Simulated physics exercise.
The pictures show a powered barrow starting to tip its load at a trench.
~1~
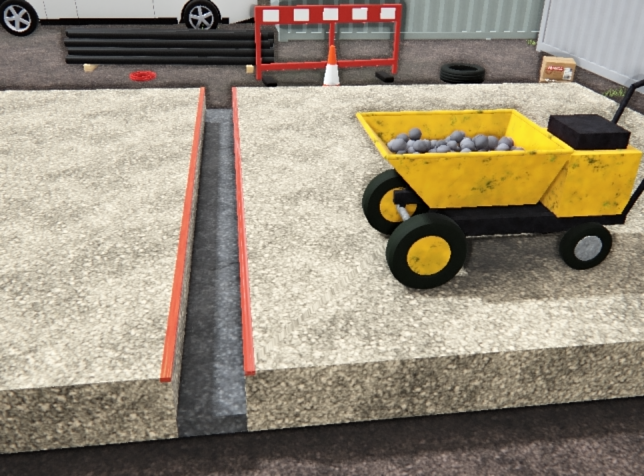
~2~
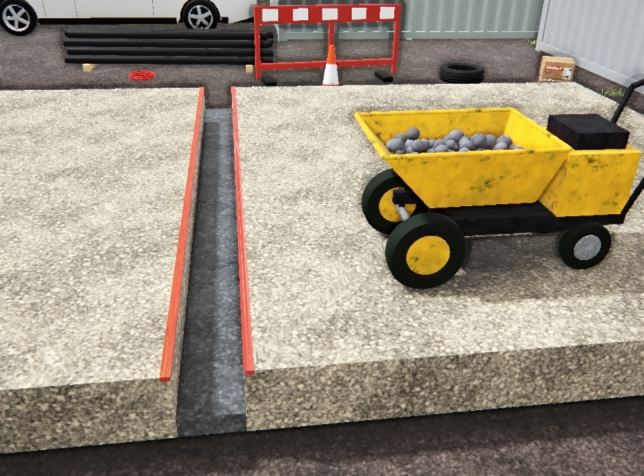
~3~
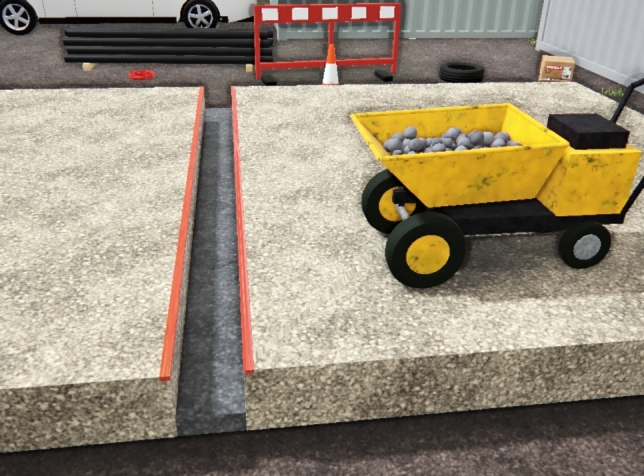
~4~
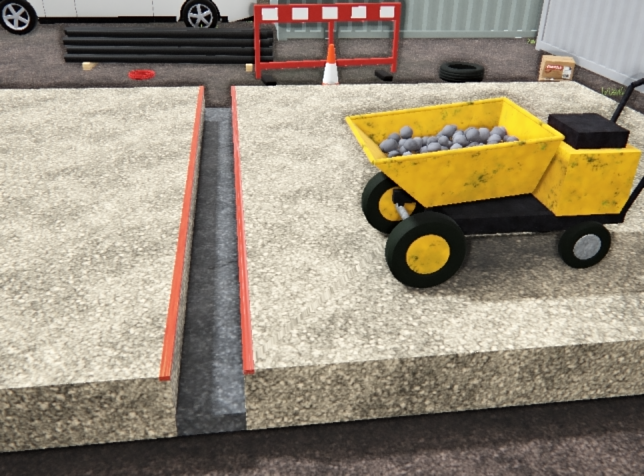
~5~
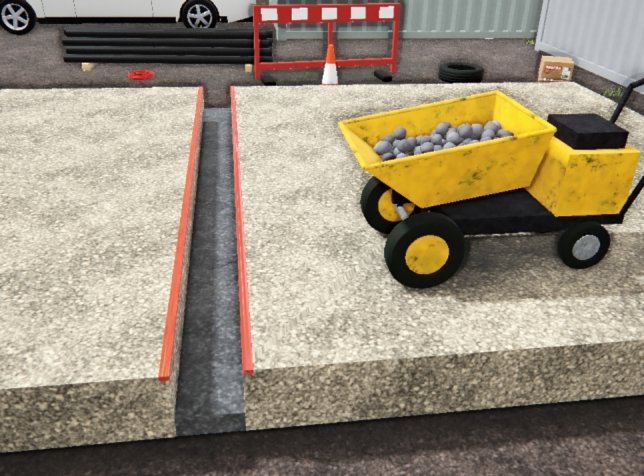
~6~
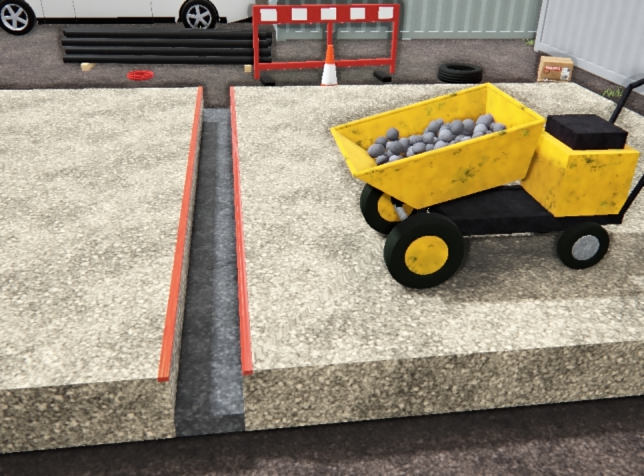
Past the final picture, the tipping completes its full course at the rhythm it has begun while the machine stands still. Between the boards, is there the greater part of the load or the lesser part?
Largely missed.
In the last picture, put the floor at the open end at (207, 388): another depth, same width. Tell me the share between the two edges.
Estimate: Approx. 20 %.
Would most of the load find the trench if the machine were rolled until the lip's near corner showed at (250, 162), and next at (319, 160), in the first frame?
A minority; the bulk.
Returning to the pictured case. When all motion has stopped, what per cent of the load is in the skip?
It works out near 40 percent.
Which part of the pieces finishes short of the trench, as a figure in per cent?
40 percent.
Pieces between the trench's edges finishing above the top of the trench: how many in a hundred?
0 per cent or so.
Shortly afterwards, skip tipped steeply; the whole lot in the skip.
Next, skip tipped right over; near two thirds in the skip; near a third short of the trench; only a few falling.
Some moments later, skip tipped right over; near a third in the skip; near a third short of the trench; near a quarter in or heaped over the trench.
In the end, skip tipped right over; near a third in the skip; near a third short of the trench; near a quarter in or heaped over the trench; none at all beyond it.
